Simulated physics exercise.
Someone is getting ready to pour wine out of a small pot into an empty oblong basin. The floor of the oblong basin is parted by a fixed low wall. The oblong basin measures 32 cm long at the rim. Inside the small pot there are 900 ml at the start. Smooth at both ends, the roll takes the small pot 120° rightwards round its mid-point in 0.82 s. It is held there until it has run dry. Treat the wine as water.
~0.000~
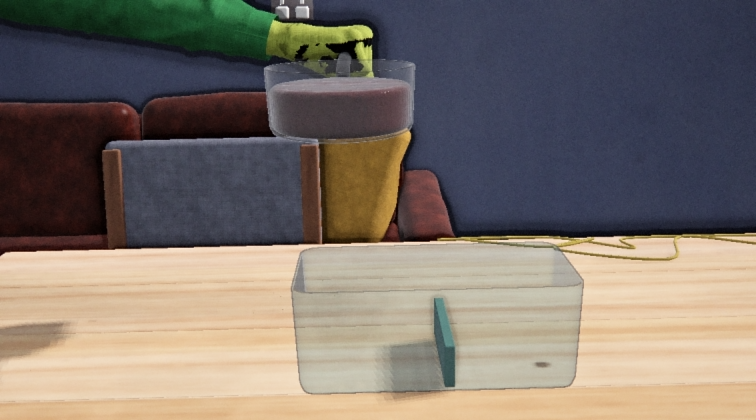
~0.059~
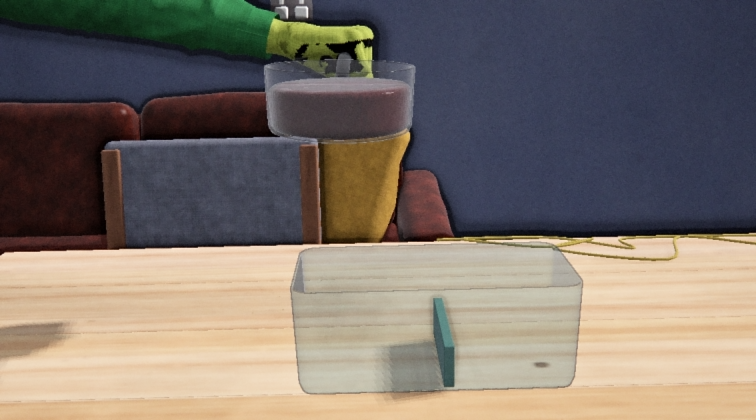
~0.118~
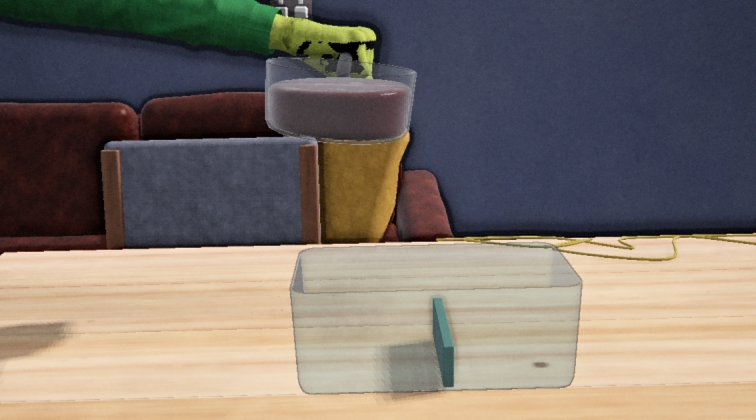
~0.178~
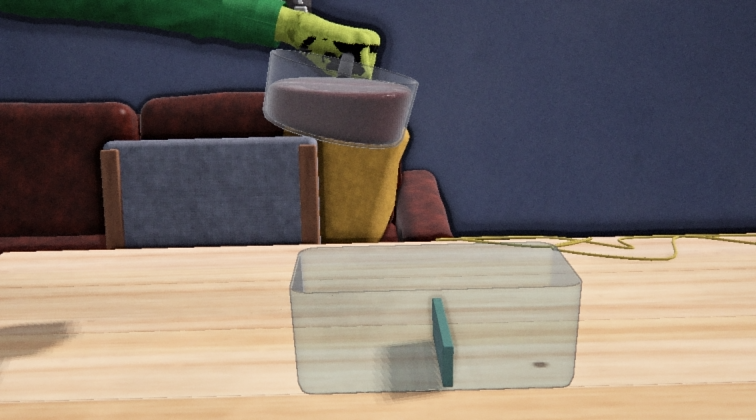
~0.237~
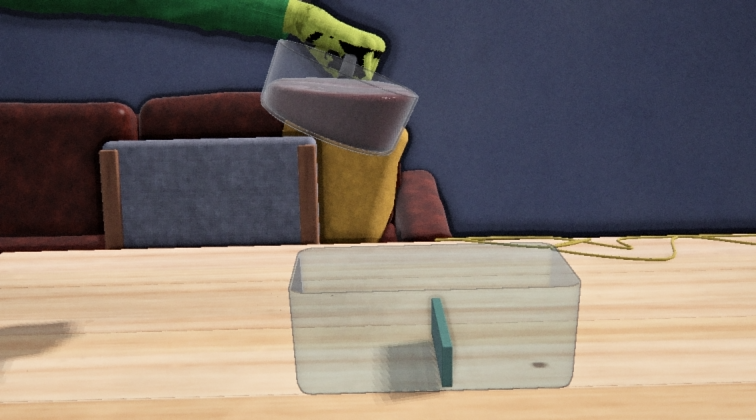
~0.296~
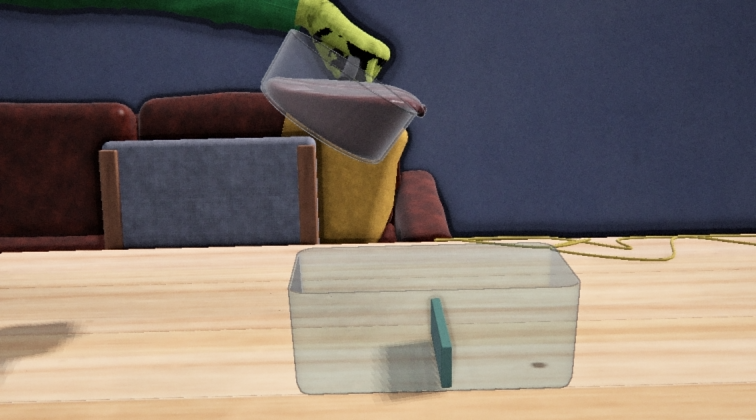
A pale wooden tabletop is seen from the front in a room with a dark blue wall and red seating. A green-sleeved arm in a yellow-green glove holds a clear pot of dull purplish liquid above a see-through oblong basin with a teal upright piece inside. The pot tilts rightwards, slowly then faster, and a little liquid slips over its right rim while the camera stays still.
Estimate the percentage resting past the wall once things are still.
I would say roughly 62 percent.
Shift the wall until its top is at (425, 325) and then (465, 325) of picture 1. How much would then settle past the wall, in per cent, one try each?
I'd put it at about 70 per cent for the first and about 45 per cent for the second.
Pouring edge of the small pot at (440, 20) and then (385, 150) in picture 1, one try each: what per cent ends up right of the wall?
70 and 15 %.
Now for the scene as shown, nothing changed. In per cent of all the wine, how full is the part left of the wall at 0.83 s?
Roughly 26 in a hundred.
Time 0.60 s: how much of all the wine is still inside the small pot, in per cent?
Near 16 in a hundred.
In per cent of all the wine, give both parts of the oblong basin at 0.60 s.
Roughly 1 sits left and 34 sits right.
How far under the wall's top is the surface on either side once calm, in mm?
36 mm left, 22 mm right.
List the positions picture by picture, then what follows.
In the first picture, it leans 0°; its right rim is at (413, 66); the wine meets the walls at (270, 87) and (410, 84); the oblong basin's rim runs from (297, 271) to (569, 264); the wall's top is at (444, 322).
In the second picture, it leans 2°; its right rim is at (413, 68); the wine meets the walls at (270, 87) and (410, 84).
In the third picture, it leans 6°; its right rim is at (415, 75); the wine meets the walls at (270, 86) and (411, 87).
In the fourth picture, it leans 13°; its right rim is at (417, 84); the wine meets the walls at (270, 85) and (412, 89).
In the fifth picture, it leans 23°; its right rim is at (417, 98); the wine meets the walls at (268, 84) and (416, 91).
In the sixth picture, it leans 35°; its right rim is at (414, 114); the wine meets the walls at (266, 80) and (409, 100); 5 per cent is over the edge.
After 0.60 s the tilt is 100° and 16 per cent is still to pour, 1 is left of the wall and 35 right of it.
After 0.83 s the tilt is 120° and 1 per cent is still to pour, 26 is left of the wall and 63 right of it.
After 1.06 s the tilt is 120° and 0 per cent is still to pour, 36 is left of the wall and 62 right of it.
After 1.32 s the tilt is 120° and 0 per cent is still to pour, 36 is left of the wall and 62 right of it.
In the end 36 per cent lies left of the wall, 62 right of it and 2 outside.
